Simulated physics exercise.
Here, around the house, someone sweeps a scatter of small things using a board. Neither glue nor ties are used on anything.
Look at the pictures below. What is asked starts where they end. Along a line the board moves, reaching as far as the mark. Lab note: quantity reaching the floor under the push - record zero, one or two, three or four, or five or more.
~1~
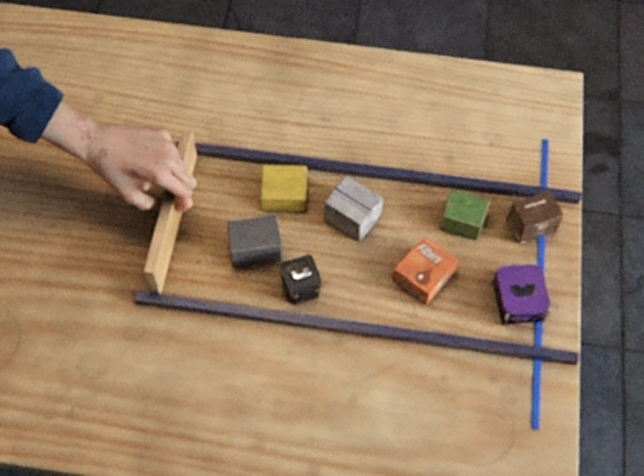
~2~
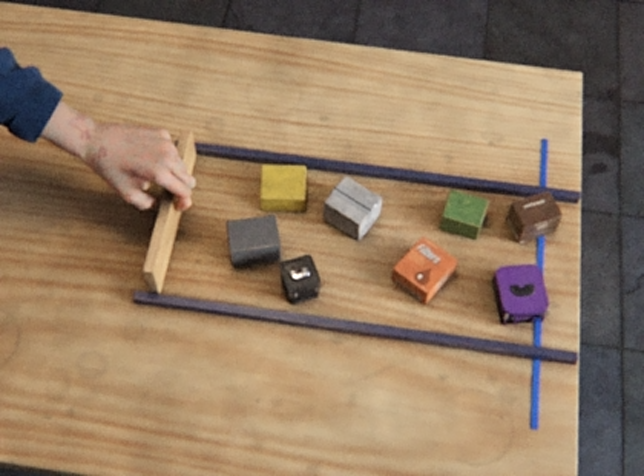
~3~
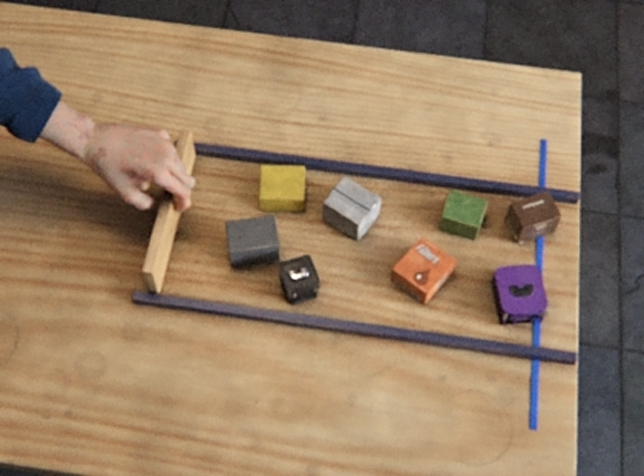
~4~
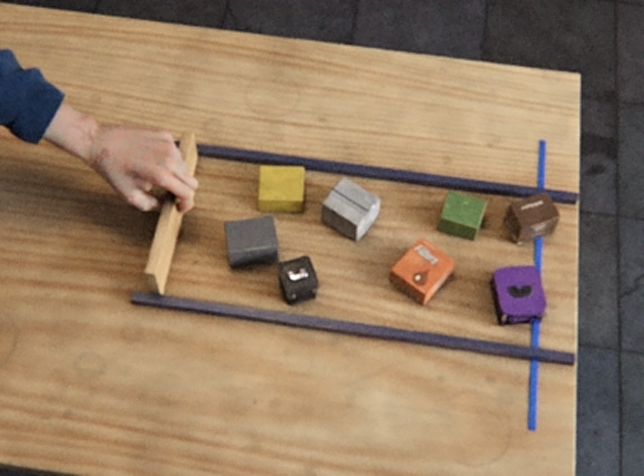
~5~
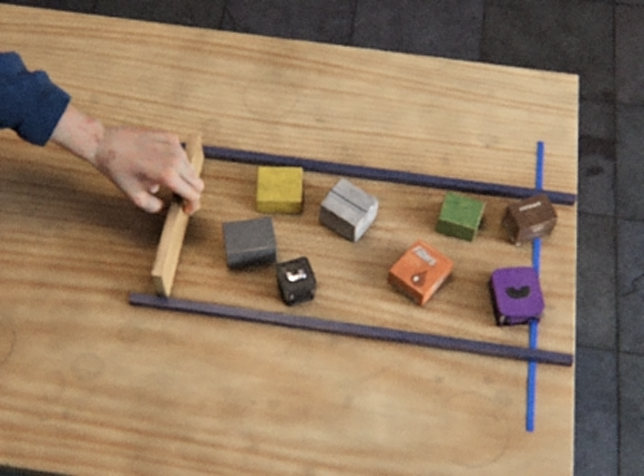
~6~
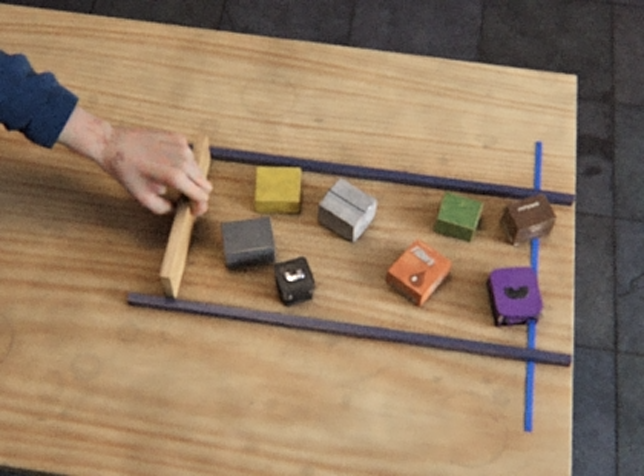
Recorded: Five or more.
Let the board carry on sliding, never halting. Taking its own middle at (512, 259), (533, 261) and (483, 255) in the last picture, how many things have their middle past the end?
5; 5; 3.
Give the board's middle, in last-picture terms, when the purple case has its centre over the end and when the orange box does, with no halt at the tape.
The middle would be close to (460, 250) and then close to (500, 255).
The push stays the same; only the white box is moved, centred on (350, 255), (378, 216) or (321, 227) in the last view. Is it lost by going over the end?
Results in turn - not saved; not saved; not saved.
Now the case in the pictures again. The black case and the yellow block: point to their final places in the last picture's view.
Around (552, 326) and around (561, 230).
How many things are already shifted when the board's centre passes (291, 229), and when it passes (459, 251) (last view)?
Respectively 4 and 8.
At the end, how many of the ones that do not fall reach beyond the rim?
Overhang count: 2.
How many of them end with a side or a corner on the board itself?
I count 3 of them.
A little later, none off yet; brown box at rest near (528, 220); purple case at rest near (514, 297); green block at rest near (458, 217).
Next, none off yet; brown box shifted a little near (551, 225); purple case at rest near (514, 297); green block shifted about its own width near (505, 221).
Later still, one off so far; brown box dropping near (576, 385); purple case tilted well over near (601, 324); green block tilted well over near (598, 239).
When it is over, the number that fall off is five or more; down, white box, orange box, green block, purple case and brown box.
